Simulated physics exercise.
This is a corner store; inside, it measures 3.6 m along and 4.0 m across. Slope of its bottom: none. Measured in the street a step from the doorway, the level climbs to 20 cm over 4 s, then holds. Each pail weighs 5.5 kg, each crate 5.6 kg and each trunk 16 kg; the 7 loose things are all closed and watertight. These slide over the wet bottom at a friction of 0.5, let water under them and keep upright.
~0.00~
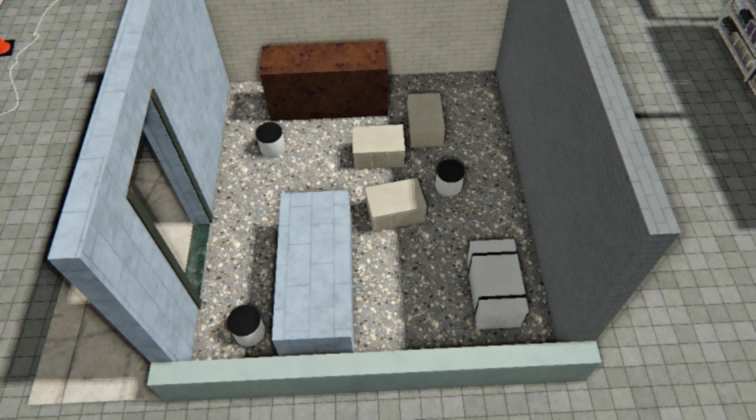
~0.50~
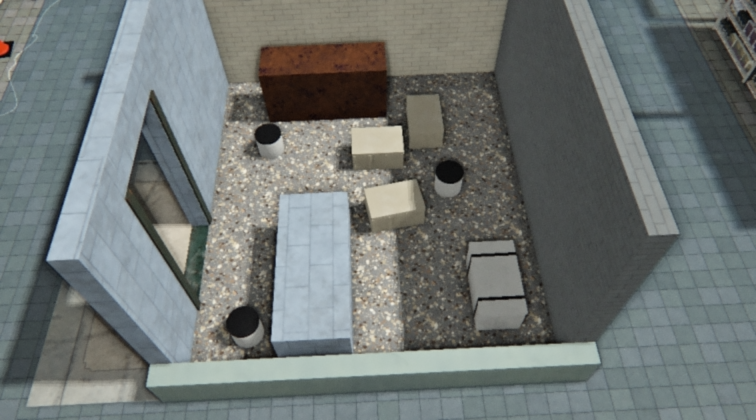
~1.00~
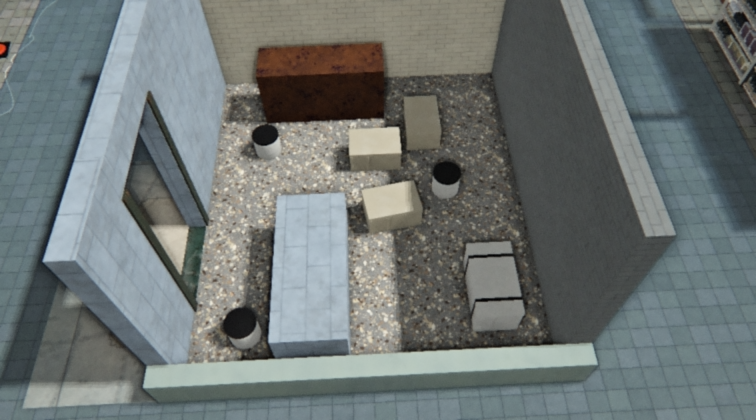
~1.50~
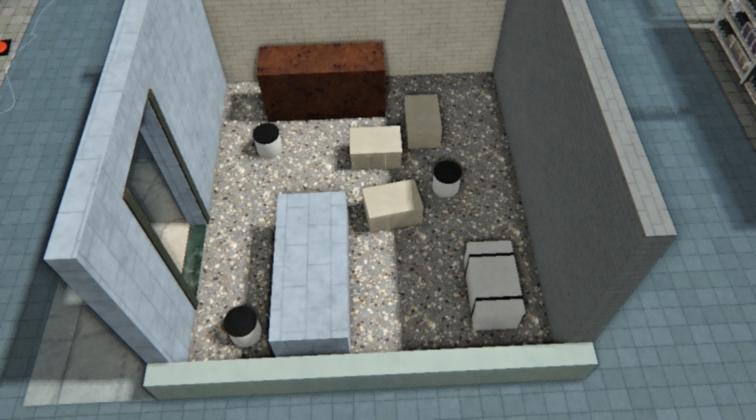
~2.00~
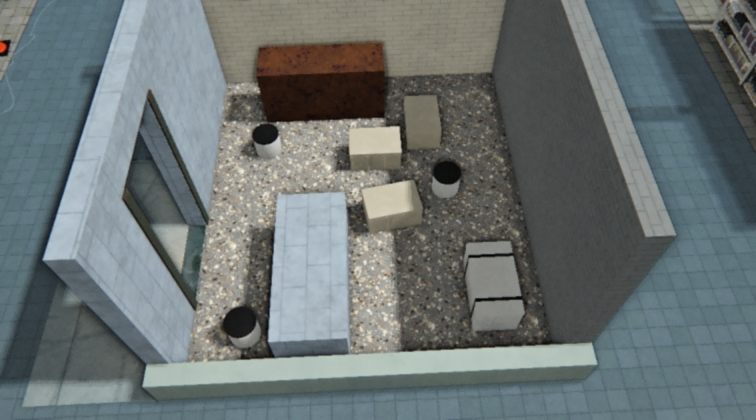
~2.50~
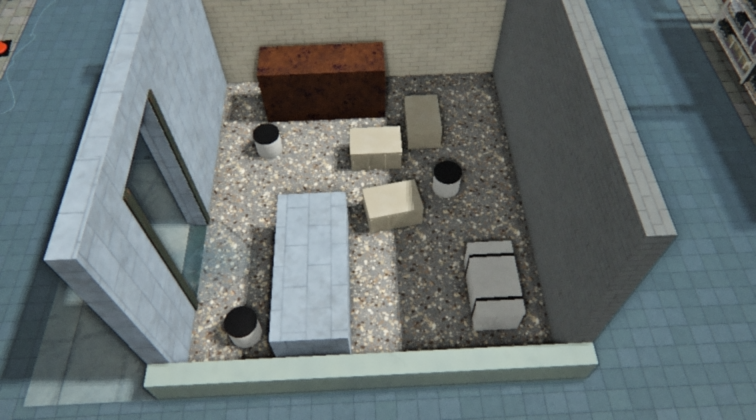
In the video, bluish water spreads across the paved ground around an open-topped store holding crates, pails, a long pale block and a reddish-brown block, then a thin patch enters through the left doorway while the objects stay still.
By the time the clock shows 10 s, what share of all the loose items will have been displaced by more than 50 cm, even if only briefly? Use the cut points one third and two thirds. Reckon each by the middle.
It falls from one third to two thirds.
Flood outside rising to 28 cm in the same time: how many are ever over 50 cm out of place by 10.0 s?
Then 3.
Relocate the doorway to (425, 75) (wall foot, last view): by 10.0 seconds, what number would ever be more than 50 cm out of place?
In that case 5 of them.
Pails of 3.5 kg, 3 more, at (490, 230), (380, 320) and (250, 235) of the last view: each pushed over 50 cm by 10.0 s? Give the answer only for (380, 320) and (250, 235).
So the first ends up within that distance while the second ends up beyond that distance.
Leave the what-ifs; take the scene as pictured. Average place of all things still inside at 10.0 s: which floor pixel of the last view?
(402, 195).
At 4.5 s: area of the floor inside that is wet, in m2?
That flooded area is roughly 3.5 m2.
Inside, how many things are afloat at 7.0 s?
I get 2.
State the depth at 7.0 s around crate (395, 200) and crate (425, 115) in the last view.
Depths: Near 1 cm, then near 3 cm.
After 3.5 s 0 of 7 are over 50 cm from their spots; 0 afloat.
After 4.5 s 0 of 7 are over 50 cm from their spots; 0 afloat.
After 7.0 s 1 of 7 are over 50 cm from their spots; 2 afloat.
After 10.0 s 3 of 7 are over 50 cm from their spots, and 4 have been at some point; 4 afloat.
